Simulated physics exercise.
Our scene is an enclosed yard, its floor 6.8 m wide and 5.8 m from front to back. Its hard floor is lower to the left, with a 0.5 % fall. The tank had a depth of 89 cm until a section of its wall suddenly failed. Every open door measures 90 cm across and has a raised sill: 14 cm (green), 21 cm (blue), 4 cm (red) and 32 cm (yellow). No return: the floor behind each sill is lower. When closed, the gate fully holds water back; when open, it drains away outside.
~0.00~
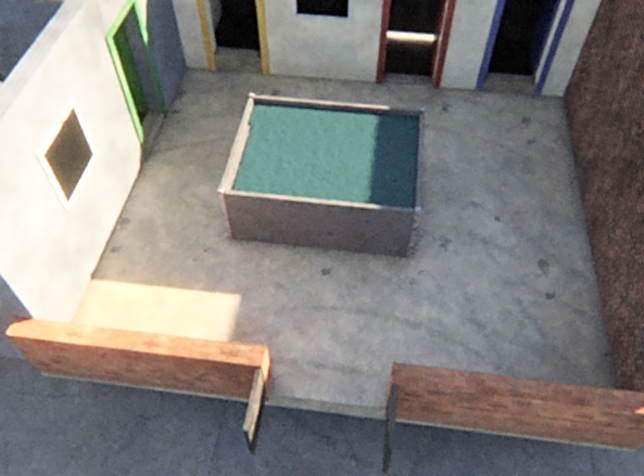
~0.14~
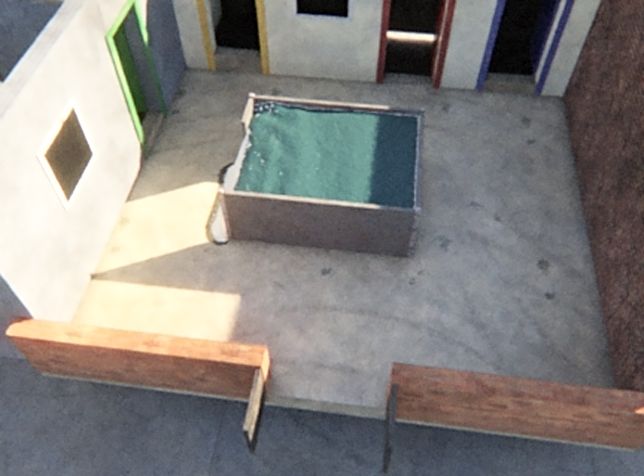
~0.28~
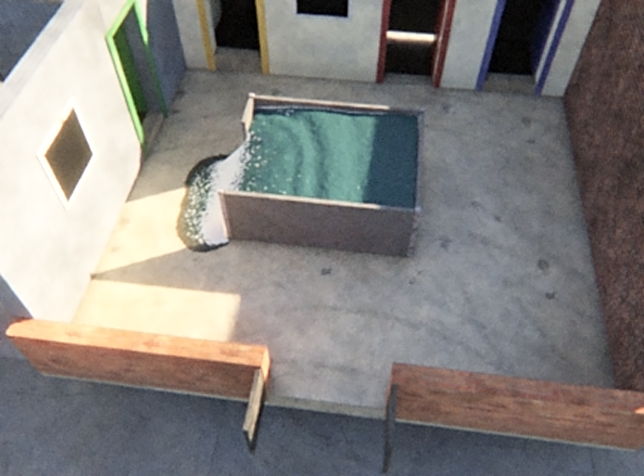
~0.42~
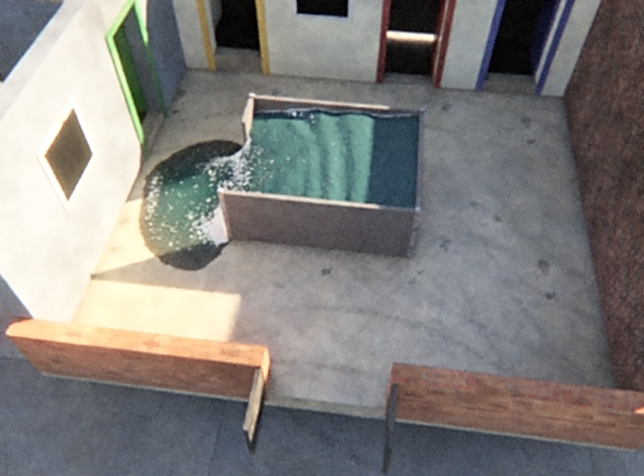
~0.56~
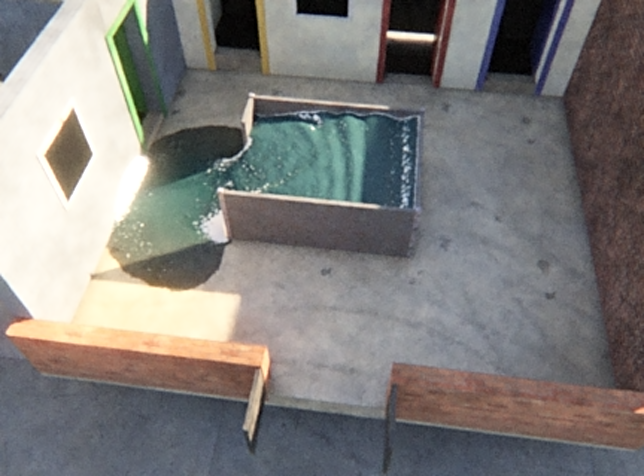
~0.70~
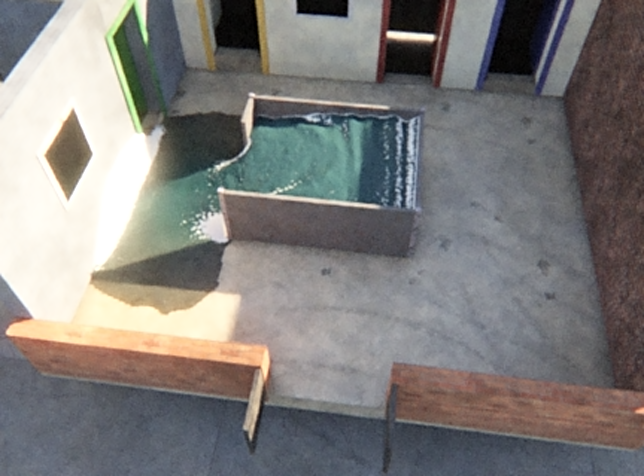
The footage shows a walled yard with a rectangular tank of still green water; water then pours from the tank's left side, foaming and spreading across the floor in a widening pool that reaches the white wall.
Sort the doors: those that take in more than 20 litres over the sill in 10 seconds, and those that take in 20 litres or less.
Sorted: The green door takes in more; the blue door takes in 20 litres or less; the red door takes in more; the yellow door takes in 20 litres or less.
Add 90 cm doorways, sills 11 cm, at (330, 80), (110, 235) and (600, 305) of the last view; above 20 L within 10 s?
So, in the order given, it's shy of the mark, then beyond the mark, then beyond the mark.
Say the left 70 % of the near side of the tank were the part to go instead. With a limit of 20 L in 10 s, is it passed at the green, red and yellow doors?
Then green does not exceed it, red does not exceed it, yellow does not exceed it.
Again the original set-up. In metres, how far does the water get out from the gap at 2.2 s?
I'd say close to 3.6 m.
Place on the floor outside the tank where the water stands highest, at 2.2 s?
About (66, 336).
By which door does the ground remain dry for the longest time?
The blue door.
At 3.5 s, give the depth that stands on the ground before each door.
You'd see green at 19 cm, blue at 1 cm, red at 5 cm and yellow at 29 cm.
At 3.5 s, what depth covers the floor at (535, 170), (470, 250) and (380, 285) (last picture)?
Around 0 cm, 2 cm and 4 cm, in the order given.
After 1.4 s water covers 20 % of the floor and is deepest (61 cm) near (139, 201); green door 29 cm at the sill, 26 L in, blue door not reached, red door not reached, yellow door not reached.
After 2.2 s water covers 30 % of the floor and is deepest (62 cm) near (66, 336); green door 27 cm at the sill, 79 L in, blue door not reached, red door not reached, yellow door 30 cm at the sill, 0 L in.
After 3.5 s water covers 75 % of the floor and is deepest (38 cm) near (61, 349); green door 19 cm at the sill, 127 L in, blue door not reached, red door 5 cm at the sill, 0 L in, yellow door 29 cm at the sill, 3 L in.
After 6.0 s water covers 95 % of the floor and is deepest (21 cm) near (528, 130); green door 12 cm at the sill, 144 L in, blue door 3 cm at the sill, 0 L in, red door 5 cm at the sill, 1 L in, yellow door 17 cm at the sill, 4 L in.
After 10.0 s water covers 100 % of the floor and is deepest (16 cm) near (574, 206); green door 7 cm at the sill, 144 L in, blue door 15 cm at the sill, 0 L in, red door 13 cm at the sill, 45 L in, yellow door 9 cm at the sill, 4 L in.
